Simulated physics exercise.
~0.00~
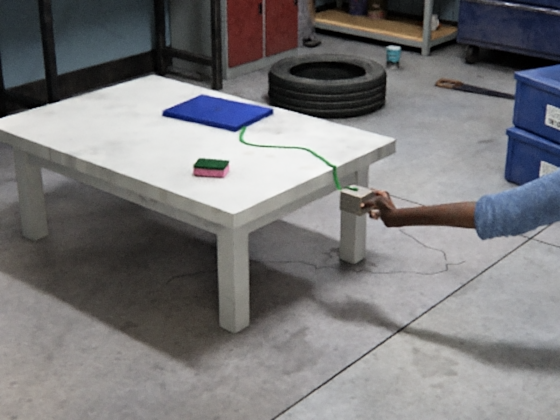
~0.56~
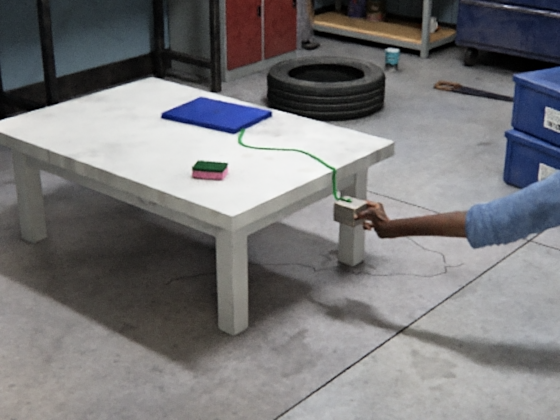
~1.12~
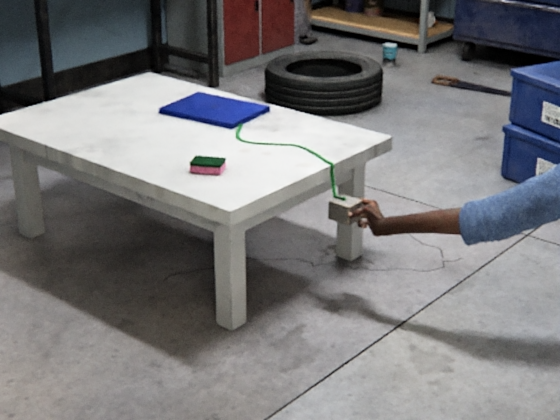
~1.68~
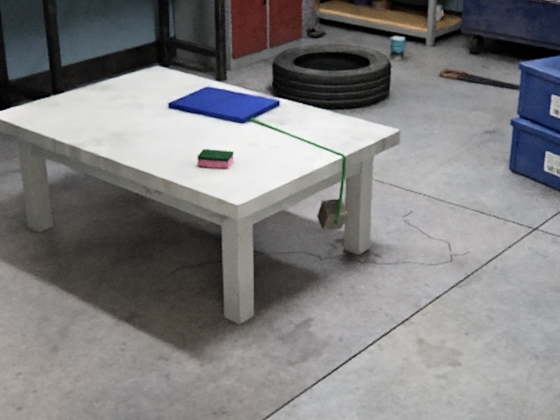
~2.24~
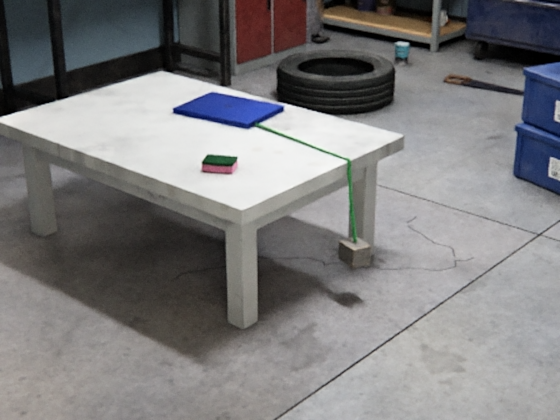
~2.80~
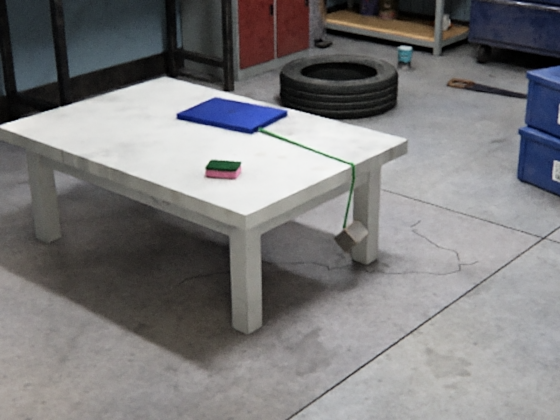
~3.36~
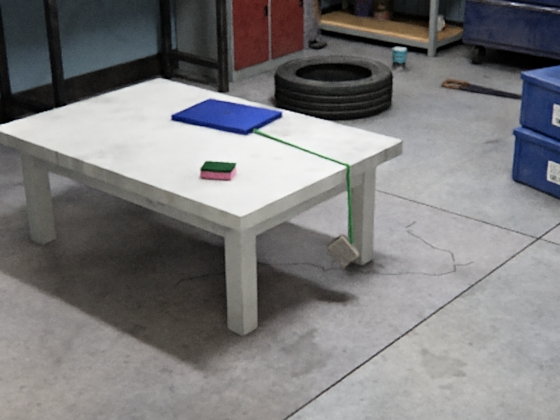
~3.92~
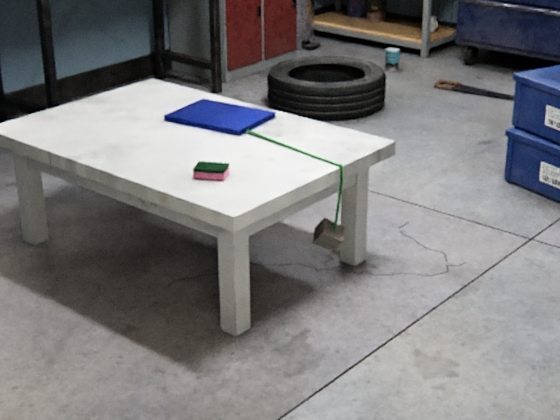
Hand letting go of a grey block tied to a green ribbon, the block dropping and swinging below the white table's edge.
